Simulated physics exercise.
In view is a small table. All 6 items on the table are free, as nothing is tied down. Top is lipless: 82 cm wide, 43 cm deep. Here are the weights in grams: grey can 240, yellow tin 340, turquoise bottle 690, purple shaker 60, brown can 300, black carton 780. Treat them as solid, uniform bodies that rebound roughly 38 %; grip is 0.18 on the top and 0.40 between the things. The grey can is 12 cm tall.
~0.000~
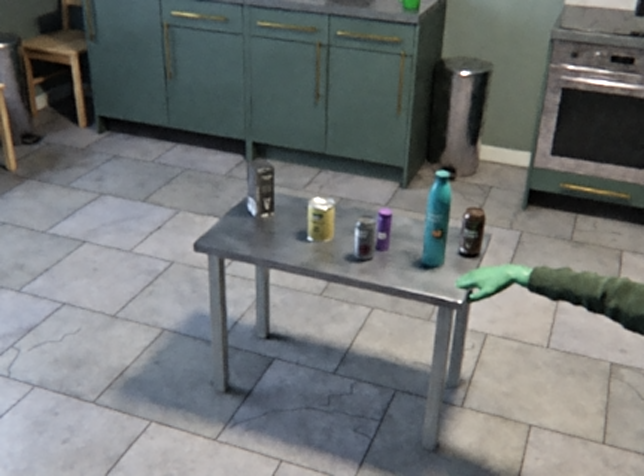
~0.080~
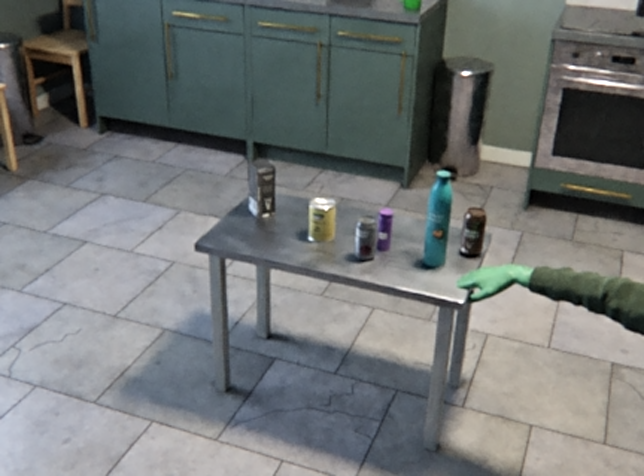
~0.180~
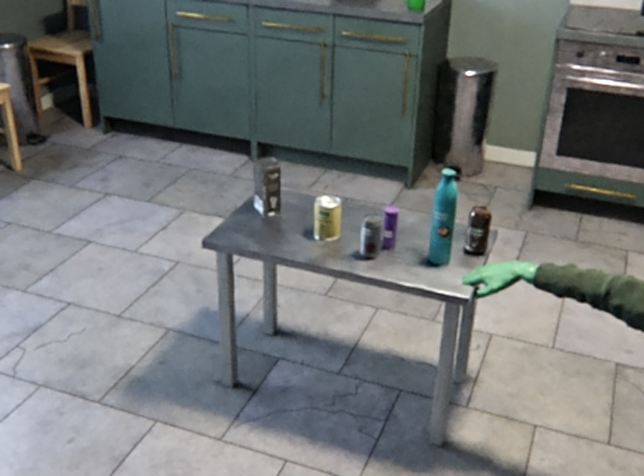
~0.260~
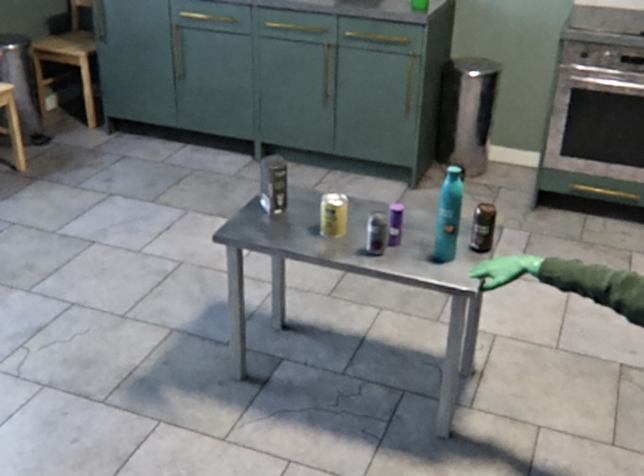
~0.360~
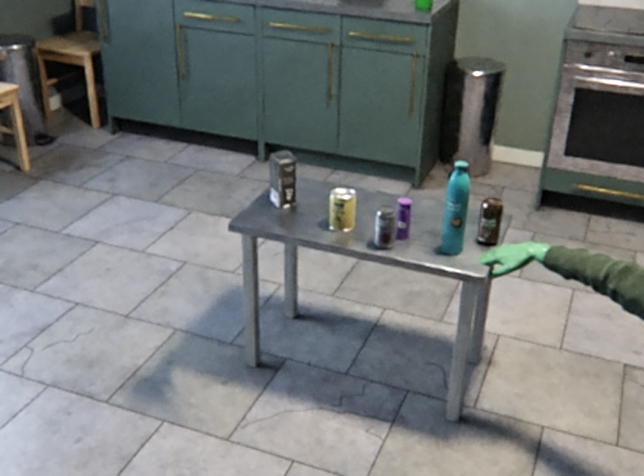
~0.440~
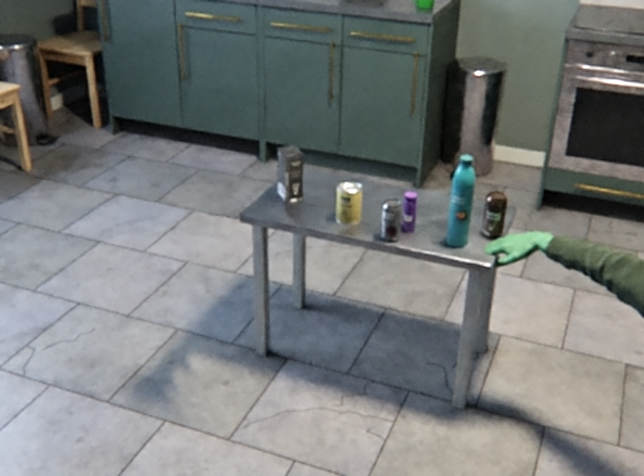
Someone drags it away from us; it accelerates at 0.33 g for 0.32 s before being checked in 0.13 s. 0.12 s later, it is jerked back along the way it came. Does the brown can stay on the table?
Result: Cleared off.
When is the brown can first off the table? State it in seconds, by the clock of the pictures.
It happens near 1.0 s.
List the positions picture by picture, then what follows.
Brown can (472, 232); grey can (365, 238), in the first frame.
Turquoise bottle (439, 219); purple shaker (385, 230), in the second frame.
Table 2 cm from its start; black carton (267, 187); grey can (371, 237), in the third frame.
Table 6 cm from its start; black carton (274, 185) shifted 3 cm; yellow tin (334, 215) shifted 3 cm, in the fourth frame.
Table 15 cm from its start; black carton (283, 180) shifted 7 cm; purple shaker (404, 219) shifted 7 cm, in the fifth frame.
Table 21 cm from its start; brown can (495, 215) shifted 9 cm; grey can (392, 220) shifted 9 cm, in the sixth frame.
Around 0.84 s, table 16 cm from its start; brown can shifted 7 cm near (501, 201); turquoise bottle shifted 7 cm; grey can shifted 7 cm.
Around 1.04 s, table 1 cm from its start; brown can and black carton now off the table; turquoise bottle shifted 17 cm; purple shaker shifted 16 cm.
Finally (1.7 s), off the table, brown can; not toppled but over 5 cm from the start, grey can, yellow tin, turquoise bottle, purple shaker and black carton.
